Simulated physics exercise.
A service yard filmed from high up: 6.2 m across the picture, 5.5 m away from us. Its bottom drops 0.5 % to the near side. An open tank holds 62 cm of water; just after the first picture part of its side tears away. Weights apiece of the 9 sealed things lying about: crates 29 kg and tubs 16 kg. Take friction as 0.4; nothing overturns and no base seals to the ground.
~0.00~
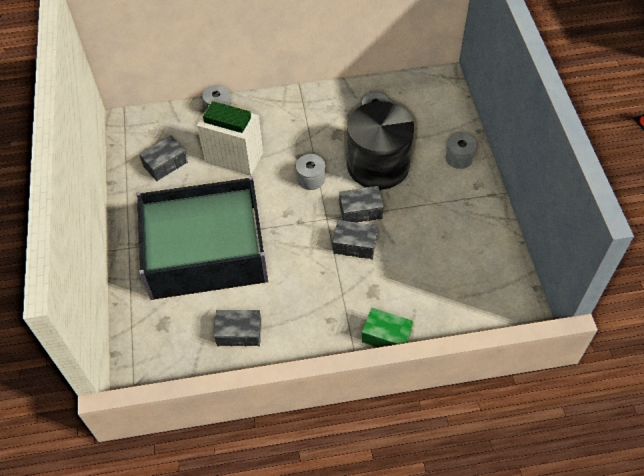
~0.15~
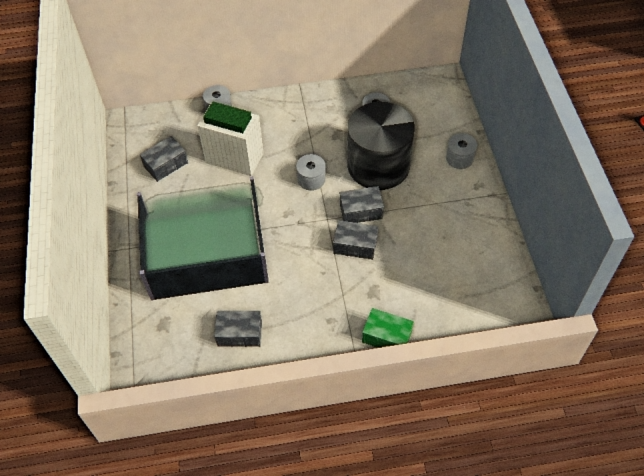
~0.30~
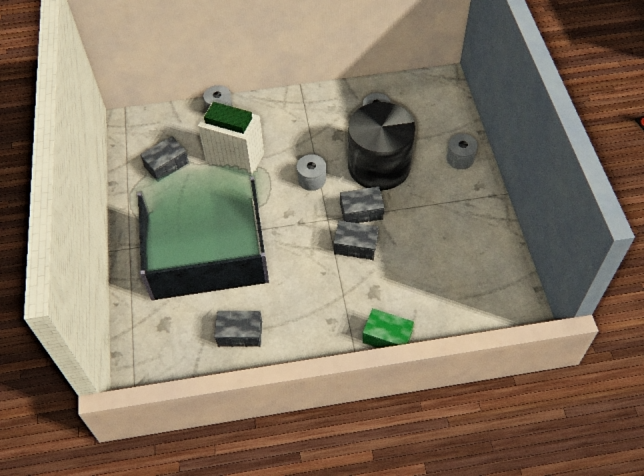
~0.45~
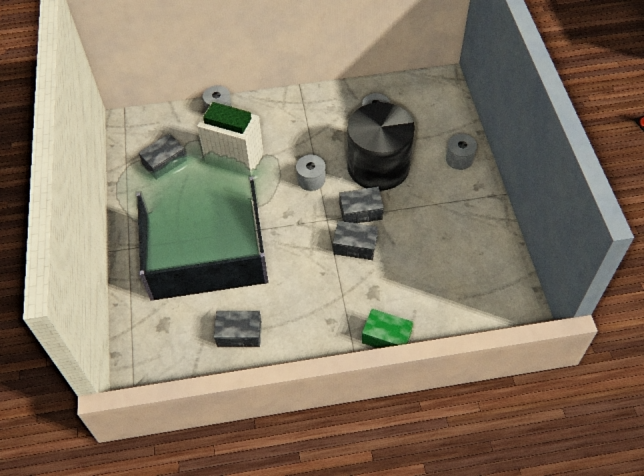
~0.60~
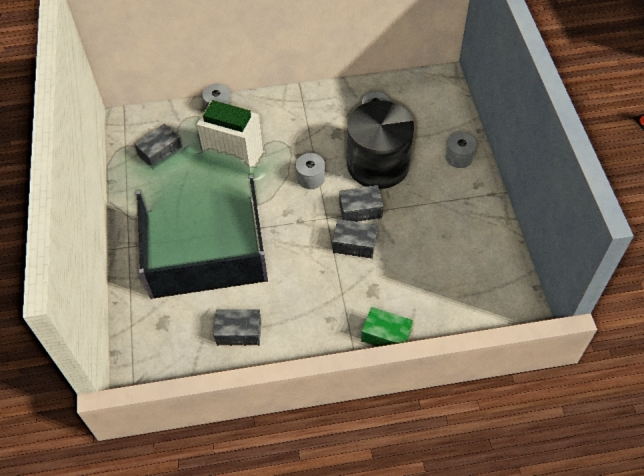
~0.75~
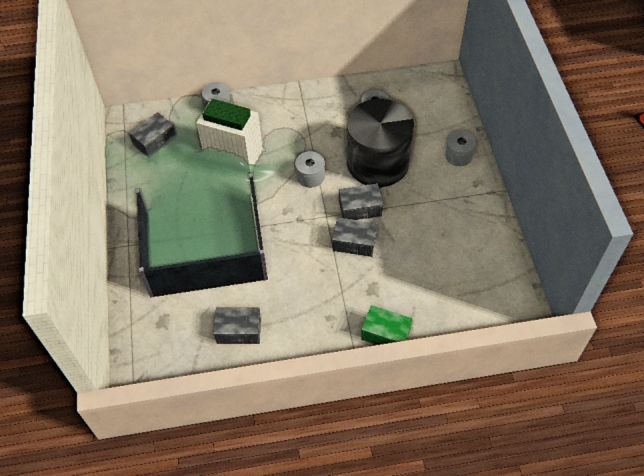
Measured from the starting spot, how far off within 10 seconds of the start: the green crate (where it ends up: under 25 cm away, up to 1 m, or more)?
Green crate stays put.
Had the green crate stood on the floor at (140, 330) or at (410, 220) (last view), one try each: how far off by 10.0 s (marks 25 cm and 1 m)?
In turn: It stays put; it holds its place.
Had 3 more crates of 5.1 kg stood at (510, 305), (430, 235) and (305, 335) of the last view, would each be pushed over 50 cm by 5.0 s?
In turn: Under, less, less.
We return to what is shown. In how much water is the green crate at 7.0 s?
Roughly 0 cm.
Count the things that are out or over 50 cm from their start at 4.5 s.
I count 4.
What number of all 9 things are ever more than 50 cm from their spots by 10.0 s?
That makes 4.
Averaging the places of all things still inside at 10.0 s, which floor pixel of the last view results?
Near (347, 200).
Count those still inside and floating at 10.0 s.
At that moment 0.
After 2.0 s the green crate is near (387, 324), 0.0 m from its start, aground; 1 afloat.
After 4.5 s the green crate is near (387, 324), 0.0 m from its start, aground; 0 afloat.
After 7.0 s the green crate is near (387, 324), 0.0 m from its start, aground; 0 afloat.
After 10.0 s the green crate is near (387, 324), 0.0 m from its start, aground; 0 afloat.
